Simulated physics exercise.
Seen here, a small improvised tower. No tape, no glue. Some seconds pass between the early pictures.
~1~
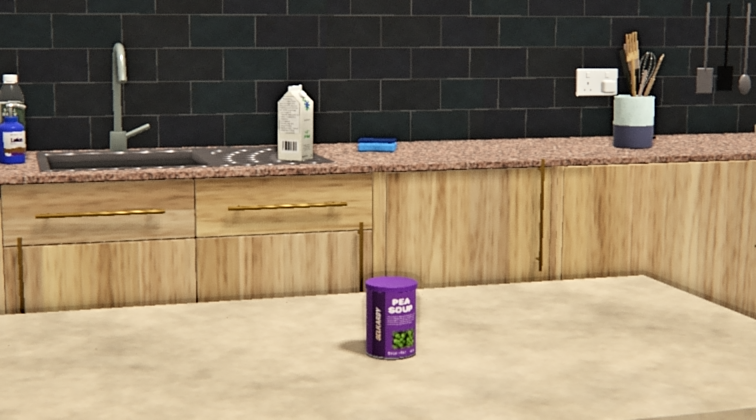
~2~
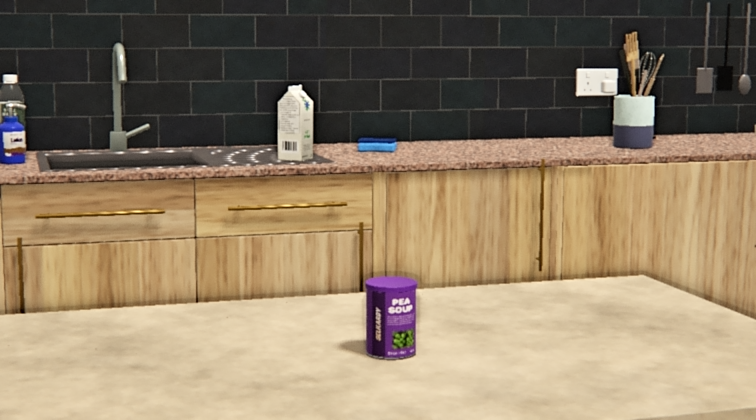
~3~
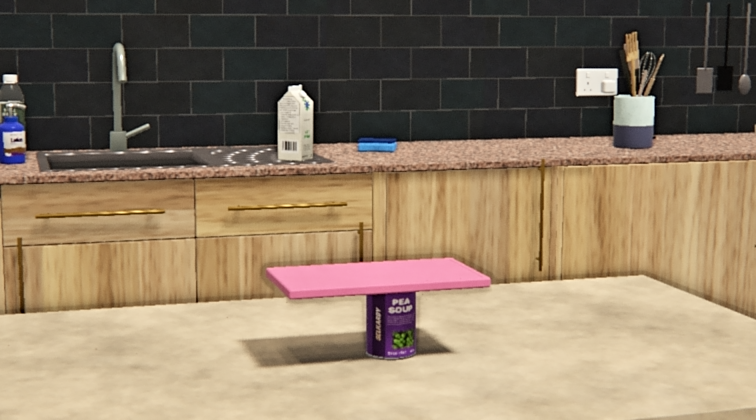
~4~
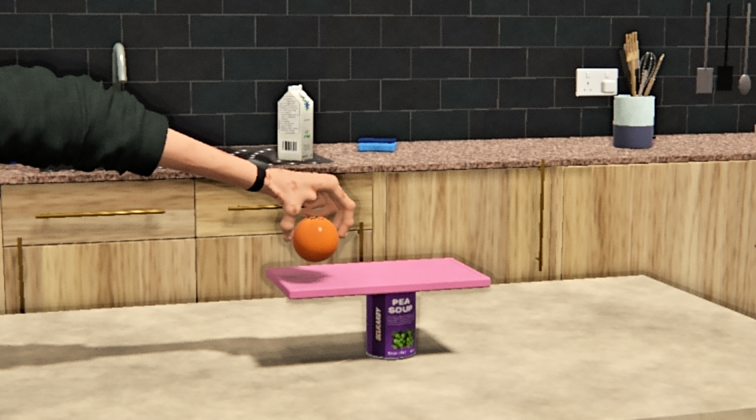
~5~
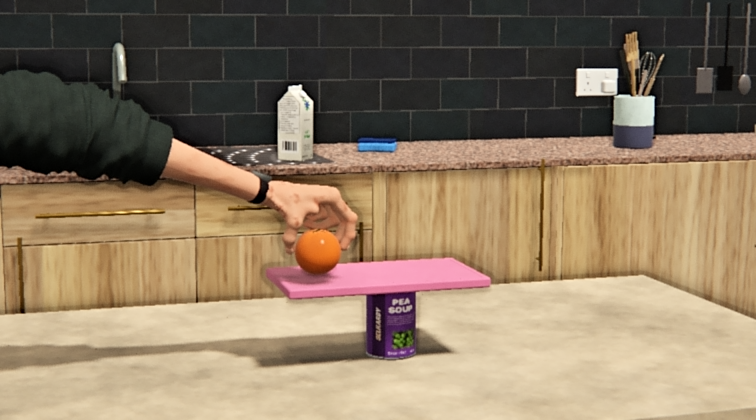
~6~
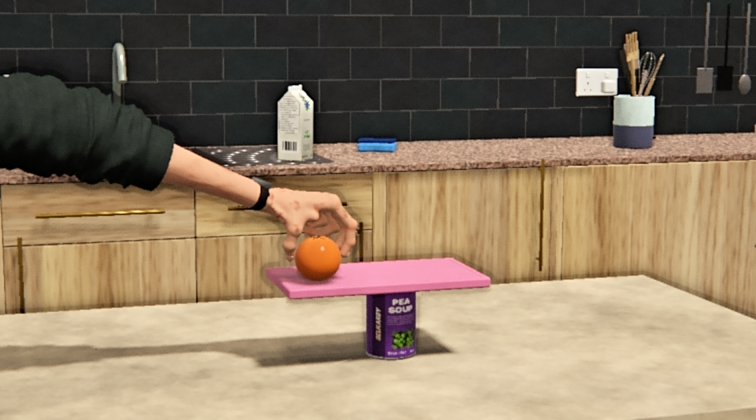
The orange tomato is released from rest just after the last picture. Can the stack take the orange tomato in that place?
It gives way.
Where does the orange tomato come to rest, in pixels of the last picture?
Near (211, 359).
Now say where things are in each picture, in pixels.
In the first picture, the last thing is not in view yet.
In the second picture, the last thing is not in view yet.
In the third picture, the last thing is not in view yet; pink lid (376, 277).
The fourth picture shows coming down; orange tomato (315, 240); pink lid (376, 277).
The fifth picture shows coming down; orange tomato (318, 252); pink lid (376, 277).
The sixth picture shows in place under the hand; orange tomato (318, 259); pink lid (376, 277).
Then, 0.40 s past the last view, orange tomato now fallen; pink lid rocked 52° from its first pose.
Then, 0.50 s past the last view, pink lid rocked 48° from its first pose.
Then, 0.80 s past the last view, pink lid now fallen.
Finally, fallen, orange tomato and pink lid; purple tin still in place. Final places as the last picture's camera would see them, orange tomato near (211, 359). The stack loses its balance.
